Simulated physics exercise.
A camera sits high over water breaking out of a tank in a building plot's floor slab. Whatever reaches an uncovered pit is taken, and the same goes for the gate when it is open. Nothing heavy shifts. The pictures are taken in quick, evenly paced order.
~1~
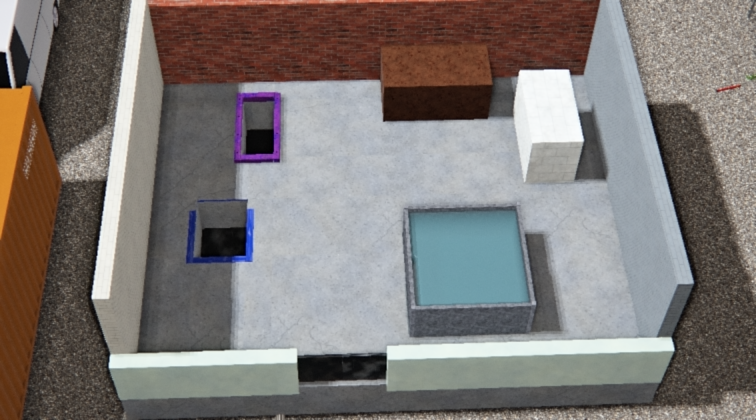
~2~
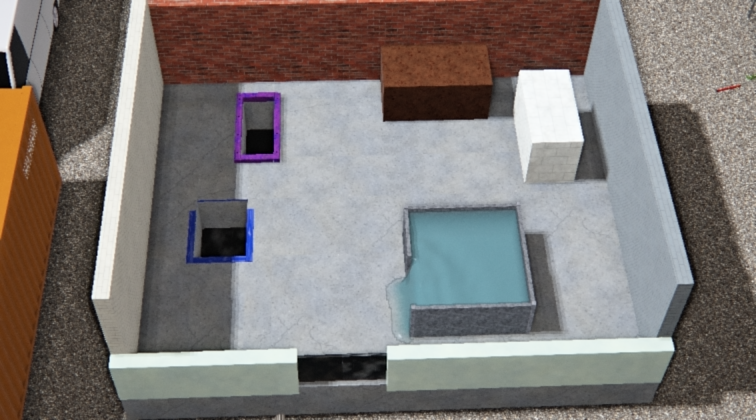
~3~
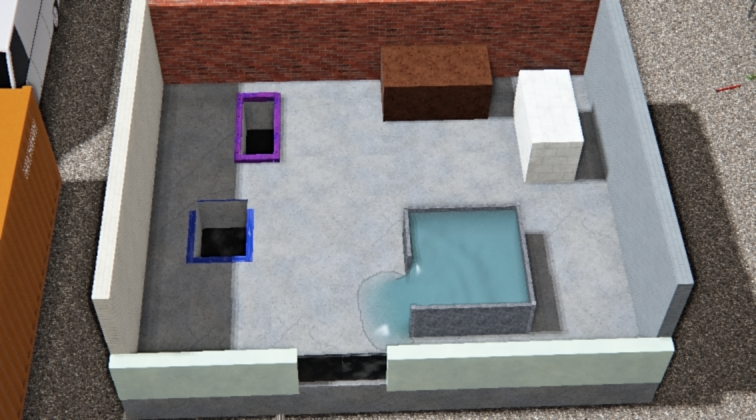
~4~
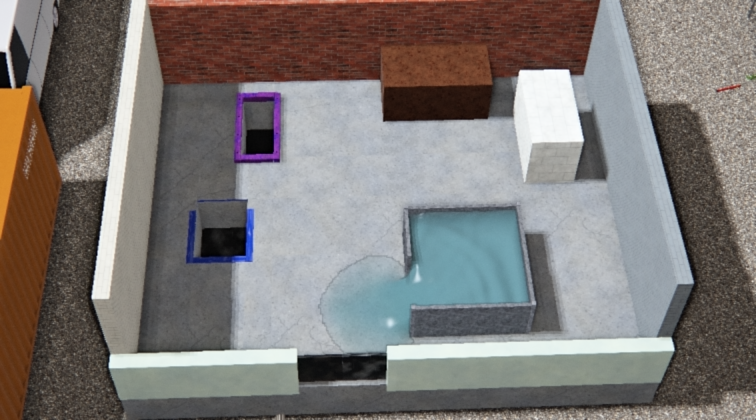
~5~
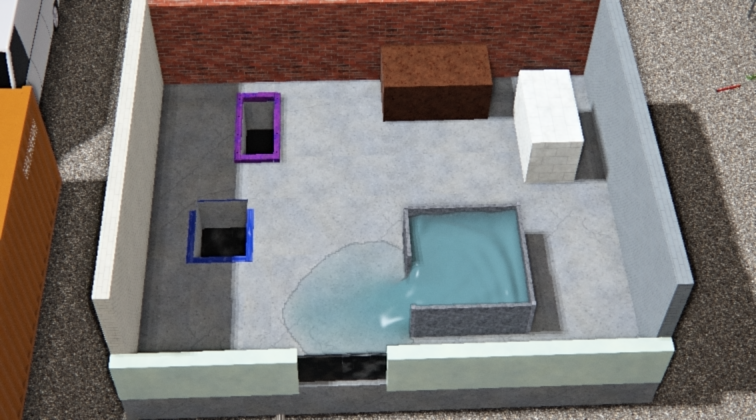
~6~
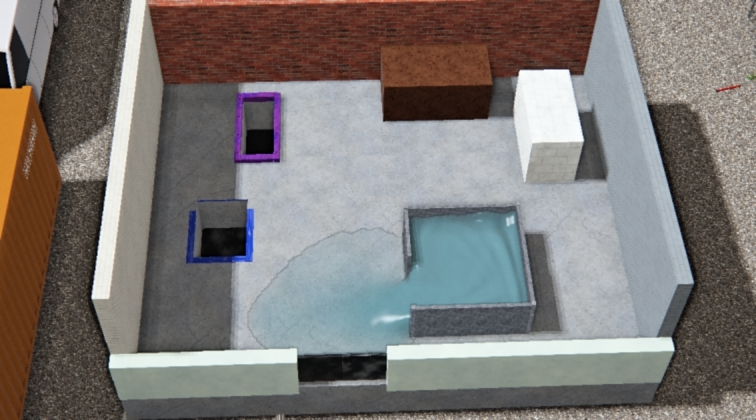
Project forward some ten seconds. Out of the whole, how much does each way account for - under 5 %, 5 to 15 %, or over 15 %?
Outcome: The gate will not reach five per cent. The blue pit will not stay within fifteen per cent. The purple pit will not reach five per cent.
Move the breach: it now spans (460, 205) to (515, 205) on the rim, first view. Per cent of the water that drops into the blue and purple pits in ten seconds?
Blue about 10 %, purple about 2 %.
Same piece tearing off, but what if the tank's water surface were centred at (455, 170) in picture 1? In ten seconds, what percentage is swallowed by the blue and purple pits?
Tally in per cent: Blue pit 45, purple pit 0.
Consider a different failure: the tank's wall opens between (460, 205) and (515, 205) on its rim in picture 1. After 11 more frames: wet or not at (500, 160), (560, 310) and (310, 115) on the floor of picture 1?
First spot submerged, second spot spared, third spot submerged.
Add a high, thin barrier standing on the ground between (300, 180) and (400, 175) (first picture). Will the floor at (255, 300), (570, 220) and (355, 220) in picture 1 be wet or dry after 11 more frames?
First submerged, second spared, third spared.
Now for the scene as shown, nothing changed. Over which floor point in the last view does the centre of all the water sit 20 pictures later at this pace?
Near pixel (328, 295).
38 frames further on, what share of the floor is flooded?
About 45 per cent.
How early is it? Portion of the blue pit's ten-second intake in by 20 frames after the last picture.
Close to 25 %.
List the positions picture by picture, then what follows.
The first frame shows still water in the water tank at (467, 257).
In the second frame, the front is at (401, 338), out from the gap at (412, 301).
In the third frame, water pours out at (412, 301) and has run to (366, 286).
In the fourth frame, the front is at (327, 300), out from the gap at (412, 302).
In the fifth frame, water pours out at (412, 302) and has run to (291, 322).
In the sixth frame, the front is at (254, 326), out from the gap at (412, 301).
A moment on, water covers 25 % of the floor; the gate 0 %, the blue pit 1 %, the purple pit 0 %.
Next, water covers 30 % of the floor; the gate 0 %, the blue pit 3 %, the purple pit 0 %.
Then, water covers 40 % of the floor; the gate 0 %, the blue pit 10 %, the purple pit 0 %.
Later, water covers 45 % of the floor; the gate 0 %, the blue pit 24 %, the purple pit 0 %.
In the end, water covers 60 % of the floor; the gate 0 %, the blue pit 39 %, the purple pit 1 %.
